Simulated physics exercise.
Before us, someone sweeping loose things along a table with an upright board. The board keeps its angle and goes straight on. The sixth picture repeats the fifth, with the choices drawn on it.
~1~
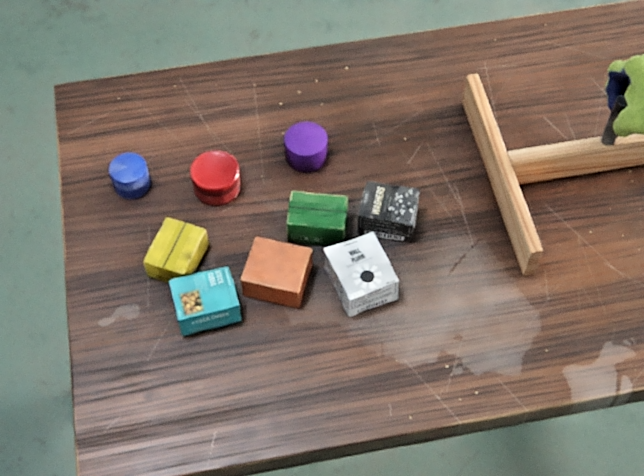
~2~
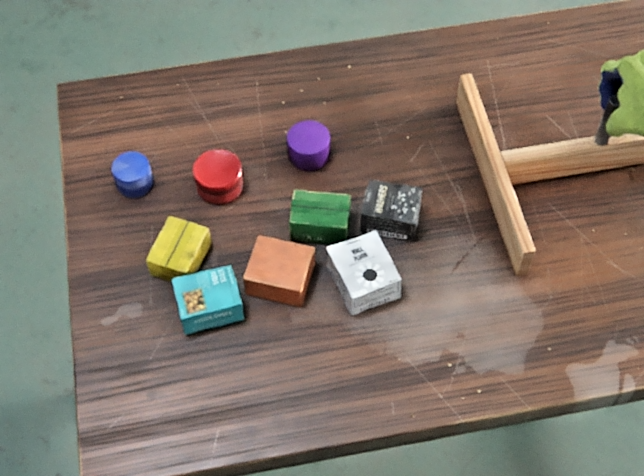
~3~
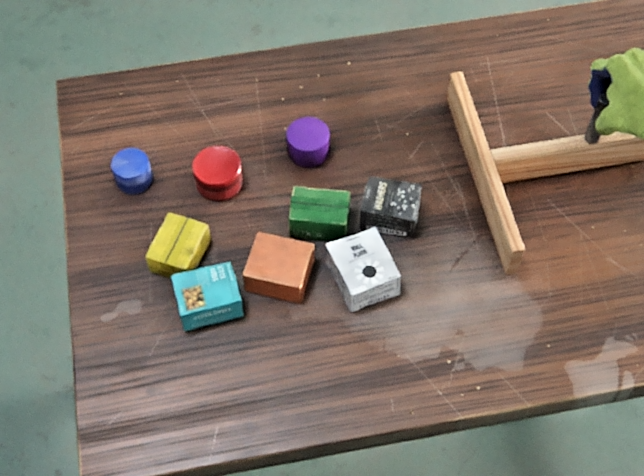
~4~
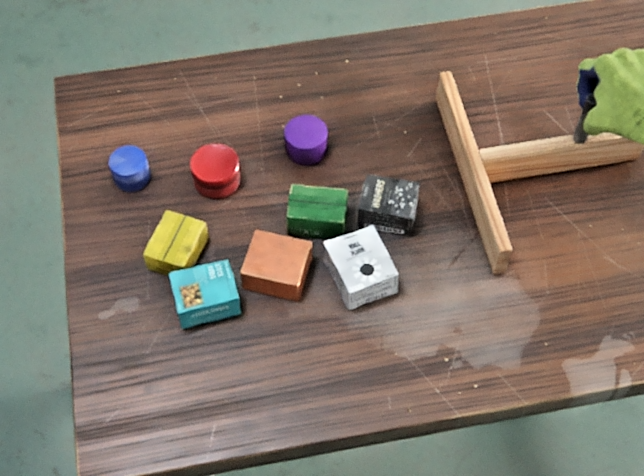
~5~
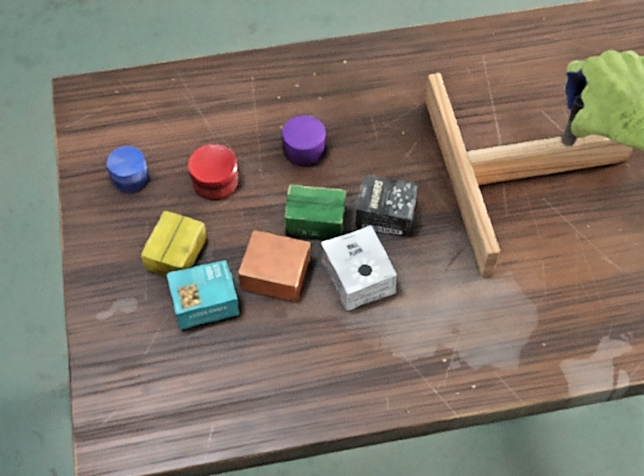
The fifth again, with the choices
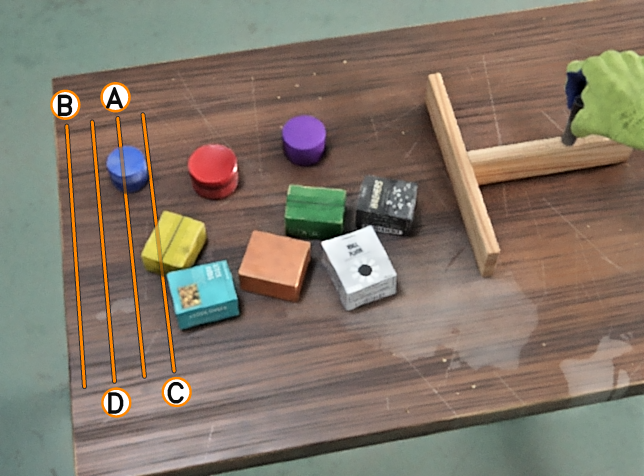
On a wood-grained table, a green-gloved hand slid an upright wooden board slowly leftward a short way toward a group of colorful boxes and round tins, which stayed where they were.
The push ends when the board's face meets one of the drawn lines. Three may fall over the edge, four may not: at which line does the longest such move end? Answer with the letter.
No fourth one falls up to C.
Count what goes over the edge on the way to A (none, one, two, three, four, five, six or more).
Four.
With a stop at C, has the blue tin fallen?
No.
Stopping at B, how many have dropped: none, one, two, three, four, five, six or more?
In all, six or more.
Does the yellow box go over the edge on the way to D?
By then, yes.
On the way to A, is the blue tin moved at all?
Yes.
On the copy, A at (130, 237); B at (75, 245); C at (157, 232); D at (103, 241).
On C. First, board (355, 175); white box (340, 271); green box (266, 220).
Then, board (245, 192); turquoise packet (107, 314); yellow box (108, 265).
Finally, board (157, 206); turquoise packet over the edge; yellow box over the edge; two fallen.
By contrast, A drops four; B drops nine; D drops five.
